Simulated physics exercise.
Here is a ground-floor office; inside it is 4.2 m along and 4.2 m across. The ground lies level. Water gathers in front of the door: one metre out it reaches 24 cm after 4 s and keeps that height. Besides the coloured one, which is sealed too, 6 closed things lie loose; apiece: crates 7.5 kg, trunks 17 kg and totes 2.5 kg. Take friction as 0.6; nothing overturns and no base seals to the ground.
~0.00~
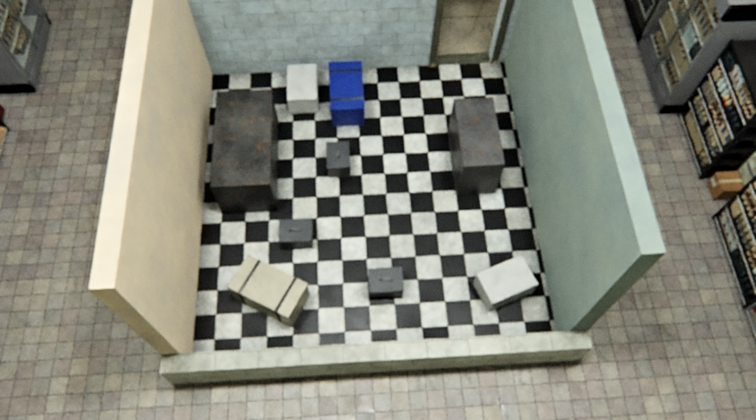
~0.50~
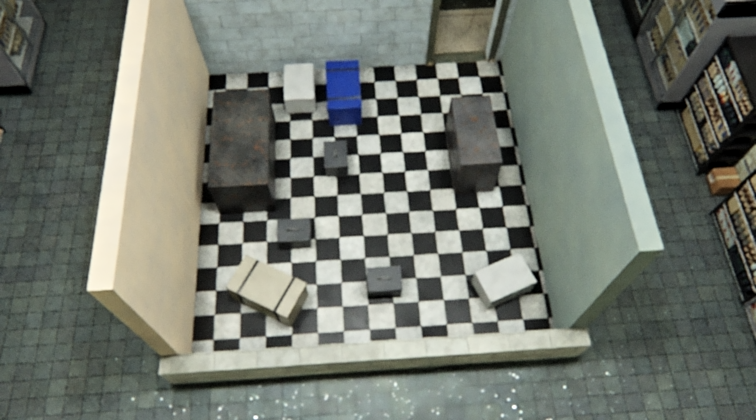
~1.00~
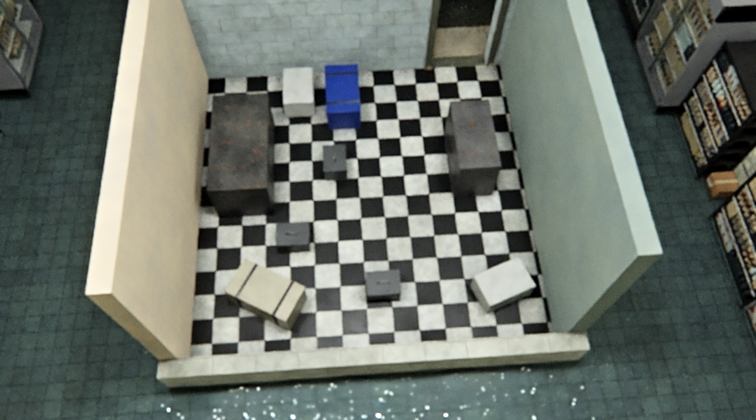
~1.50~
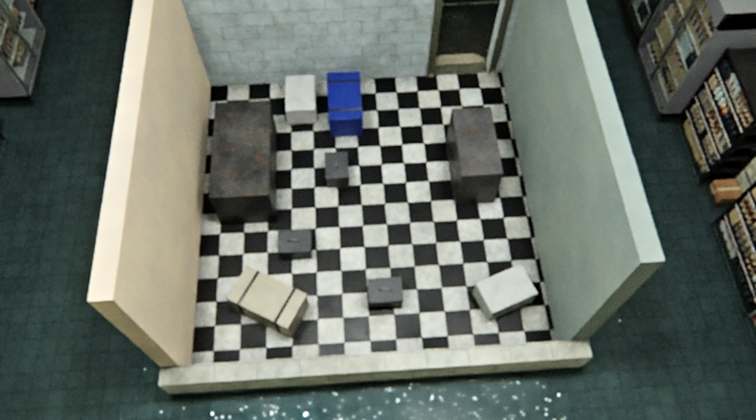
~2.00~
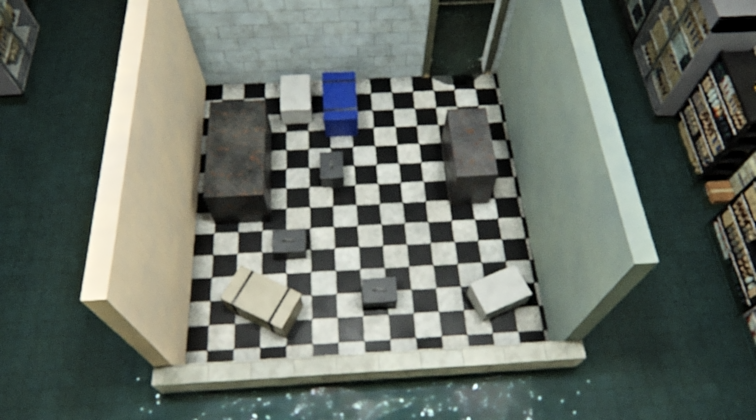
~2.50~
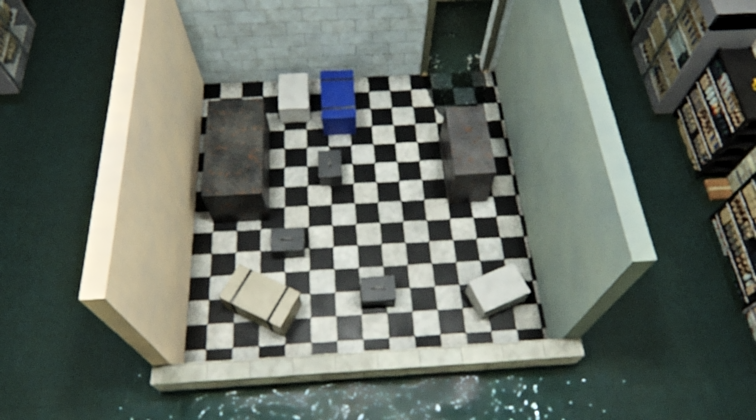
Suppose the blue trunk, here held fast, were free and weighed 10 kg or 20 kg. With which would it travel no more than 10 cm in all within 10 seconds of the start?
I expect that only the larger load is enough.
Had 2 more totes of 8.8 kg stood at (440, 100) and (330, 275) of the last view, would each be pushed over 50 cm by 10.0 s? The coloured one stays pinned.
In turn: More, under.
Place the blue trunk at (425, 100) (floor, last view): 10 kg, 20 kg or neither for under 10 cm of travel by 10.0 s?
Neither holds.
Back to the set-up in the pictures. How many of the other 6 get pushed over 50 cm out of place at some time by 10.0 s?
That makes 5.
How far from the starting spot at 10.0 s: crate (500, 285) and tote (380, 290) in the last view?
In turn: 300 cm, 140 cm.
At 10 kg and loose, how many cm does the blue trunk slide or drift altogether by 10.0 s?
About 40 cm.
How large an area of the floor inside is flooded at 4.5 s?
Roughly 5.0 m2.
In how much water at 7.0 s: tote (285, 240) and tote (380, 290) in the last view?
About 5 and 3 cm.
After 3.5 s the blue trunk would be 0 cm from its start with 10 kg and 0 cm from its start with 20 kg; 0 cm of water round it then.
After 4.5 s the blue trunk would be 0 cm from its start with 10 kg and 0 cm from its start with 20 kg; 0 cm of water round it then.
After 7.0 s the blue trunk would be 4 cm from its start with 10 kg and 0 cm from its start with 20 kg; 2 cm of water round it then.
After 10.0 s the blue trunk would be 37 cm from its start with 10 kg and 0 cm from its start with 20 kg; 4 cm of water round it then.
